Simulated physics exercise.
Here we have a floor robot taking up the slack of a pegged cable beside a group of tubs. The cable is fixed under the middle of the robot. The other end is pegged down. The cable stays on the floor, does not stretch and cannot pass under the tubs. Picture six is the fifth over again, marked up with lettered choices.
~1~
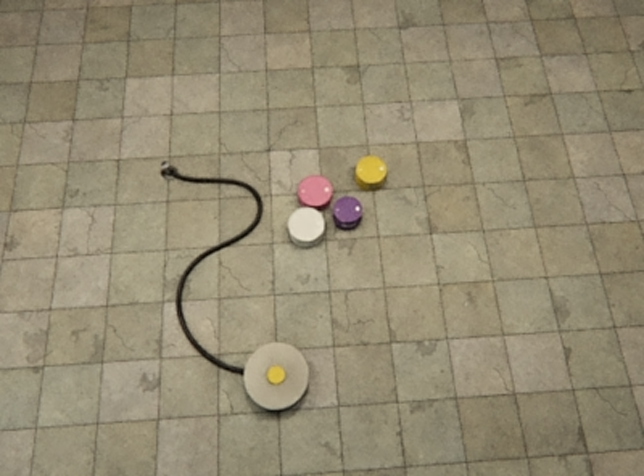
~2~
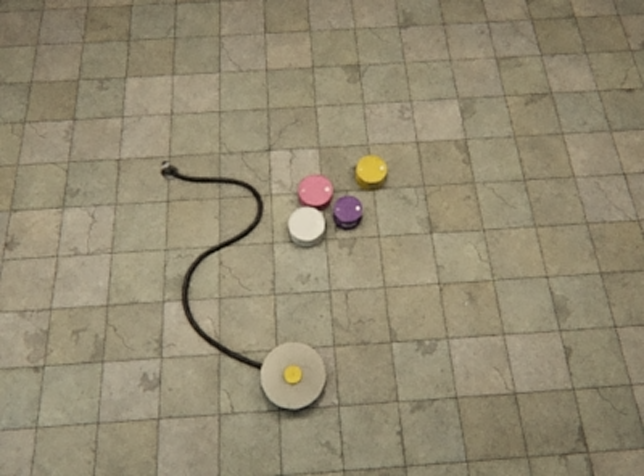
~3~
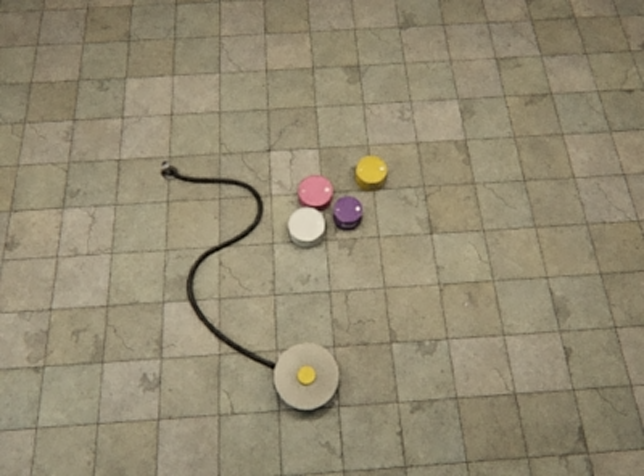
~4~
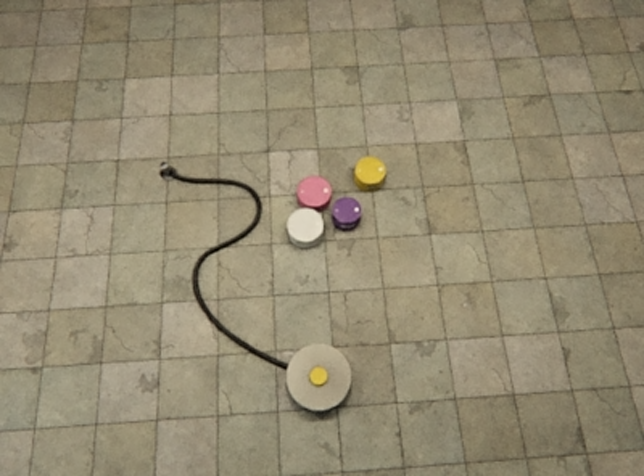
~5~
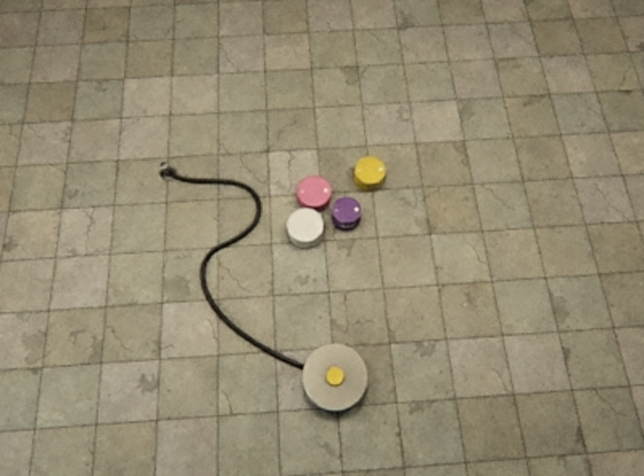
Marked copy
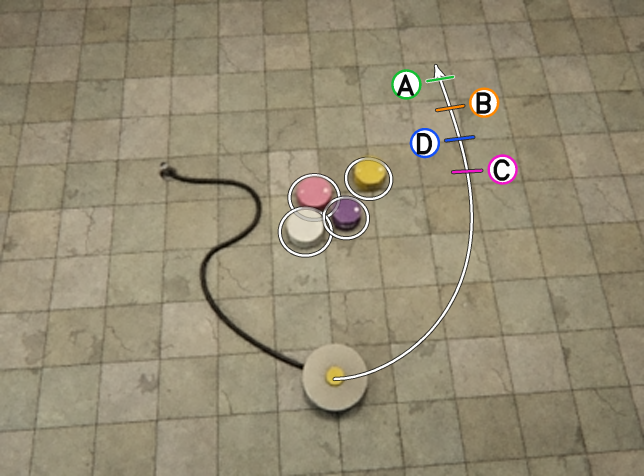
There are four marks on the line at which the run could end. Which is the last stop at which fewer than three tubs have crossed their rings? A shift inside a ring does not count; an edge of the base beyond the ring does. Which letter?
D.
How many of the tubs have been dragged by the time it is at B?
Three.
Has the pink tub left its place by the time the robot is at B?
Yes.
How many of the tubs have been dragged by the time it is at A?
Four.
On the marked copy, A at (440, 79); B at (450, 108); C at (467, 171); D at (460, 139); the route from (334, 379) via (471, 231) to (436, 66).
Taking D. A third of the way, robot (440, 321).
Two thirds of the way, robot (474, 216).
When it is over, robot (462, 134); white tub (306, 224); none over the rings.
As for the rest, A has four over the rings; B has three over the rings; C is within the limit but short.
